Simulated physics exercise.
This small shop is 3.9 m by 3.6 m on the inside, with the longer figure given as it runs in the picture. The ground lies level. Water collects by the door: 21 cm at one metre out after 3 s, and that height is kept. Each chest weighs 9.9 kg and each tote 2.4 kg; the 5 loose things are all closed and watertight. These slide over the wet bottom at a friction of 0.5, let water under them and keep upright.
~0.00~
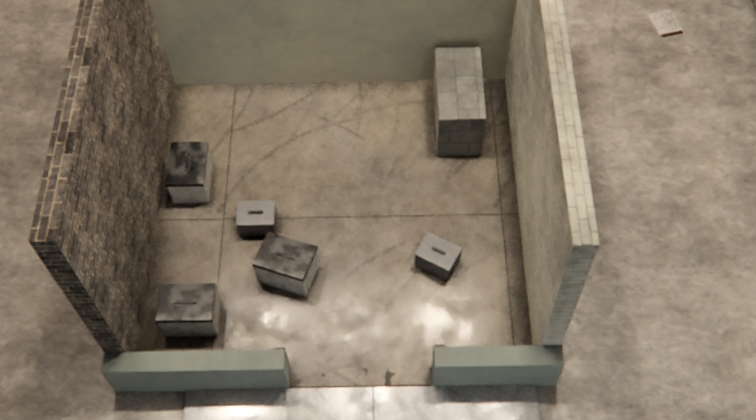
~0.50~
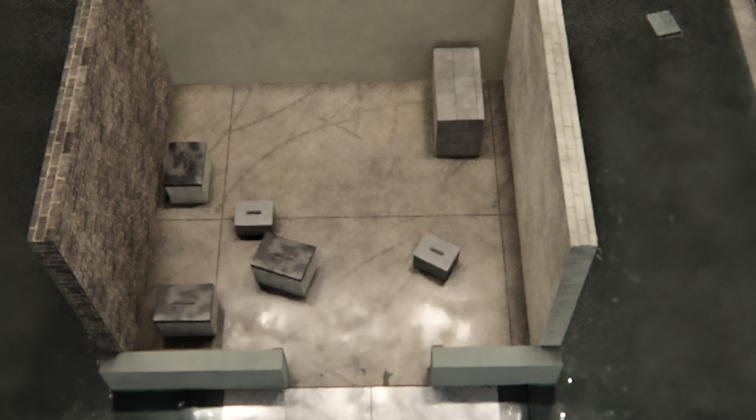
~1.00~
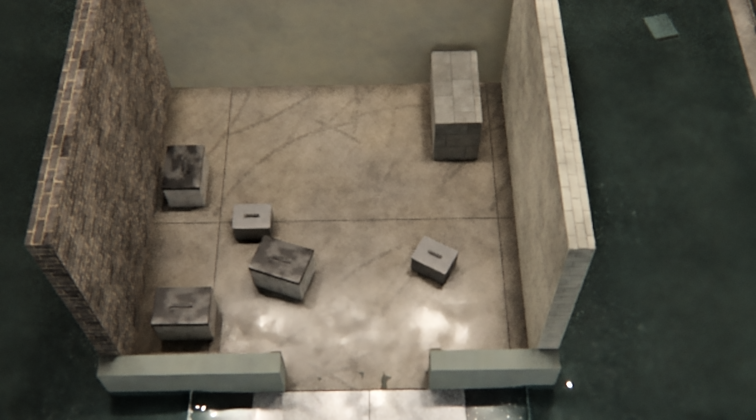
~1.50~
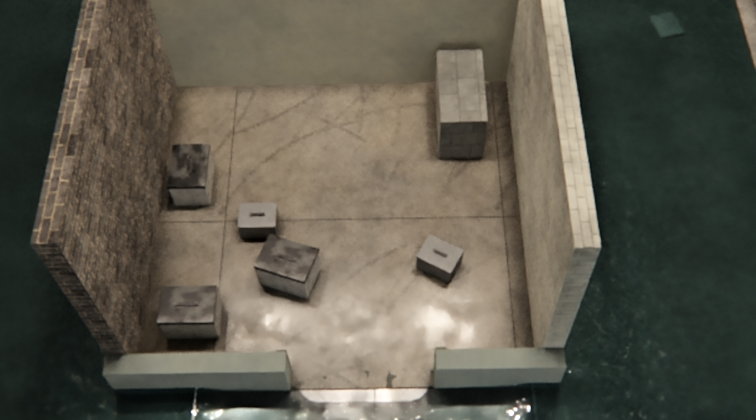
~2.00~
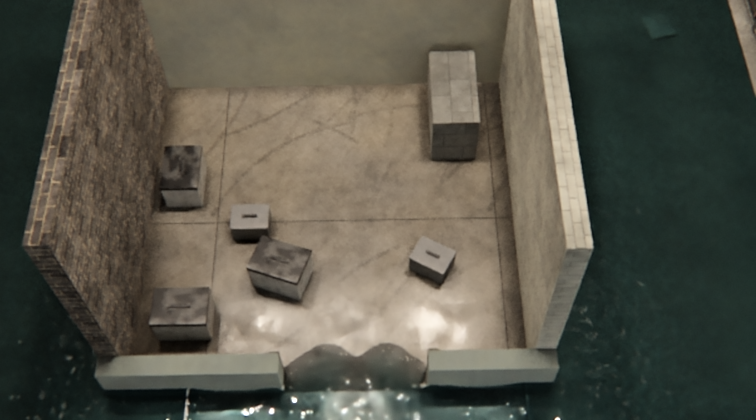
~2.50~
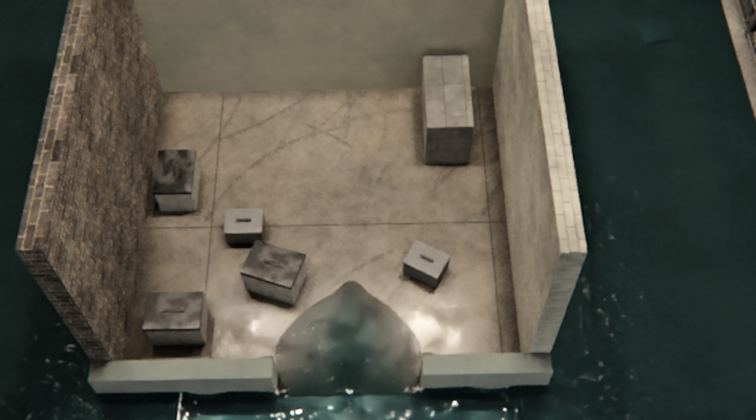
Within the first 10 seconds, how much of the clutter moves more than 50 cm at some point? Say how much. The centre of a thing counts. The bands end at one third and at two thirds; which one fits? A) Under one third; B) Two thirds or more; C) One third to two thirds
Option B: Two thirds or more.
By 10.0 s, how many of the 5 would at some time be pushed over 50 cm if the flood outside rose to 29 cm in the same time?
You'd get 5 in that case.
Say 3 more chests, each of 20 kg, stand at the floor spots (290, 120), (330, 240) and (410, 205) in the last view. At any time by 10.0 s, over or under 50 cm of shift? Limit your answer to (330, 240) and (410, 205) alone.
Taking them in order, the first is above the threshold and the second is above the threshold.
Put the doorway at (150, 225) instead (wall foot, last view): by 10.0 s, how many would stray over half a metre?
That gives 4 of them.
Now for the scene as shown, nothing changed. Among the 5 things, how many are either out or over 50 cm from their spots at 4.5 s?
By that point, 2.
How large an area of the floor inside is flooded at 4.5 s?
Somewhere about 10.0 m2, give or take.
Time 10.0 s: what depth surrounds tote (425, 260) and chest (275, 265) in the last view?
About 13 and 7 cm.
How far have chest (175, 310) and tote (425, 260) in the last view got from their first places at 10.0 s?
Shifts: 50 cm / 150 cm.
After 3.5 s 0 of 5 are over 50 cm from their spots; 0 afloat.
After 4.5 s 2 of 5 are over 50 cm from their spots; 1 afloat.
After 7.0 s 3 of 5 are over 50 cm from their spots; 4 afloat.
After 10.0 s 4 of 5 are over 50 cm from their spots, and 4 have been at some point; 5 afloat.
